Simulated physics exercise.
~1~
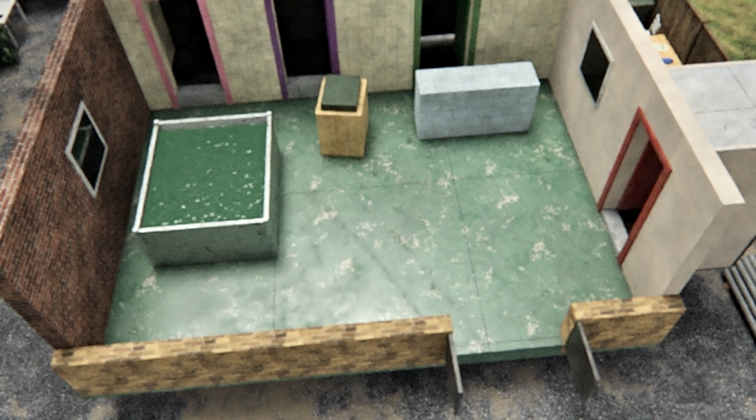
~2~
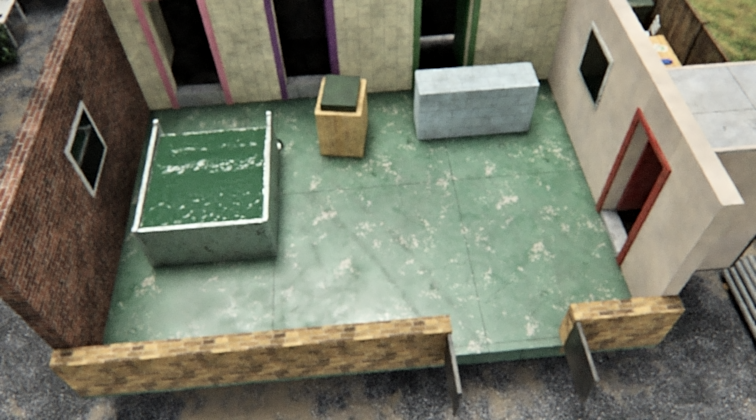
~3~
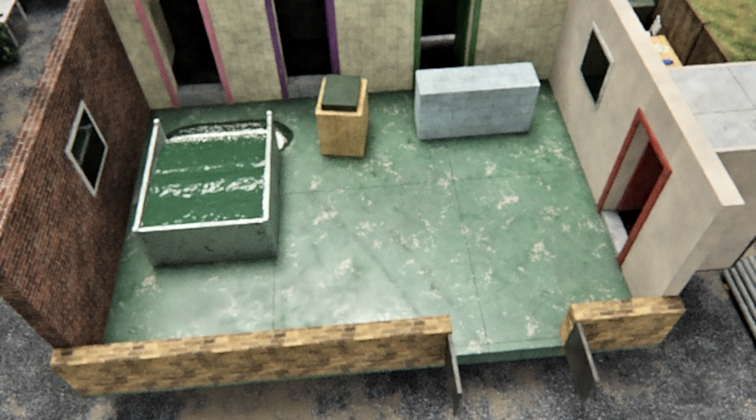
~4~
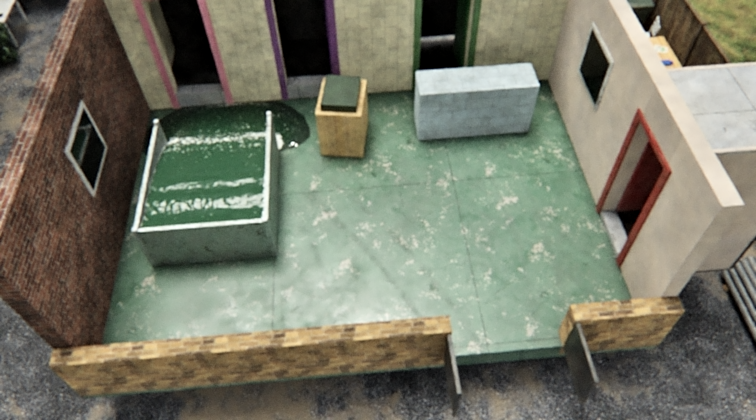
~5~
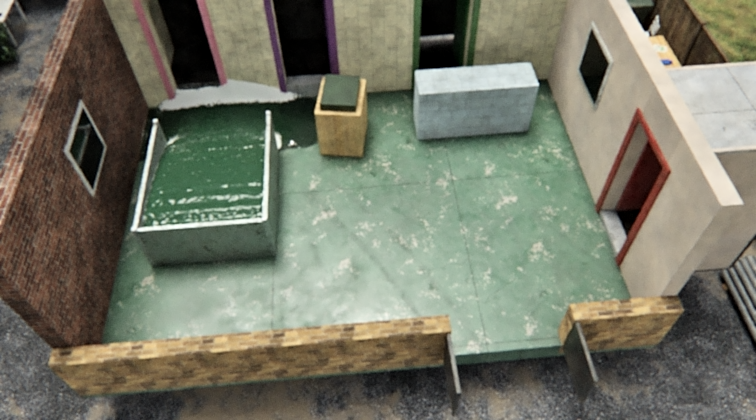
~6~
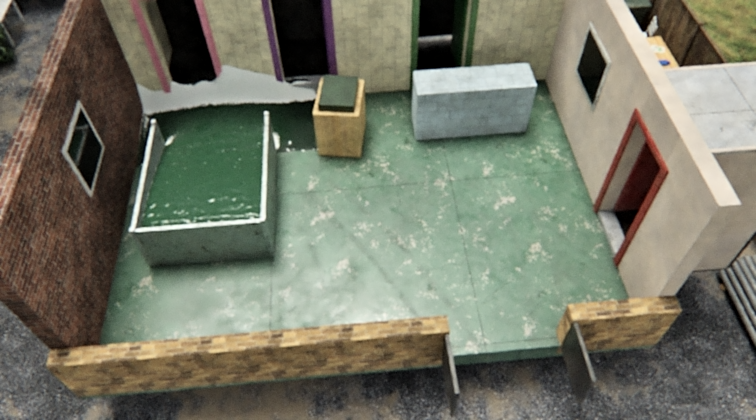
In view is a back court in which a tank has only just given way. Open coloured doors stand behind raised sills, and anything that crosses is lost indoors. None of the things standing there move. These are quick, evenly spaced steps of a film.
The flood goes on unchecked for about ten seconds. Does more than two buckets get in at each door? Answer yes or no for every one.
Purple door: No, green door: Yes, pink door: Yes, red door: No.
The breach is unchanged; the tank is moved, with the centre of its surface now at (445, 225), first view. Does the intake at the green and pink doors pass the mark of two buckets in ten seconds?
Green door tops the mark, pink door falls short.
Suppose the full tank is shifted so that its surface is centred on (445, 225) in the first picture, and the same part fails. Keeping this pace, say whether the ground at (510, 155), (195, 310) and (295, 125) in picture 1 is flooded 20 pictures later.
In that order: Reached by the flood, not reached, reached by the flood.
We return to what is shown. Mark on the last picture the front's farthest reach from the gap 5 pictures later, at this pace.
My guess is roughly (422, 89).
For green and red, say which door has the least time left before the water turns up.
That would be the door marked green.
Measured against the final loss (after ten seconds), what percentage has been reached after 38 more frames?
Around 50 percent.
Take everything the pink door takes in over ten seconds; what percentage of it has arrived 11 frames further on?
Near 85 per cent, give or take.
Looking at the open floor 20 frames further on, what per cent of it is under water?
I'd say close to 55 per cent.
A moment on, water covers 15 % of the floor; the purple door wet at the sill, nothing in, the green door not reached, the pink door far over two buckets in, the red door not reached.
Next, water covers 30 % of the floor; the purple door under two buckets in, the green door wet at the sill, nothing in, the pink door far over two buckets in, the red door not reached.
Then, water covers 55 % of the floor; the purple door under two buckets in, the green door under two buckets in, the pink door far over two buckets in, the red door not reached.
Later, water covers 90 % of the floor; the purple door under two buckets in, the green door over two buckets in, the pink door far over two buckets in, the red door wet at the sill, nothing in.
In the end, water covers 95 % of the floor; the purple door under two buckets in, the green door far over two buckets in, the pink door far over two buckets in, the red door wet at the sill, nothing in.
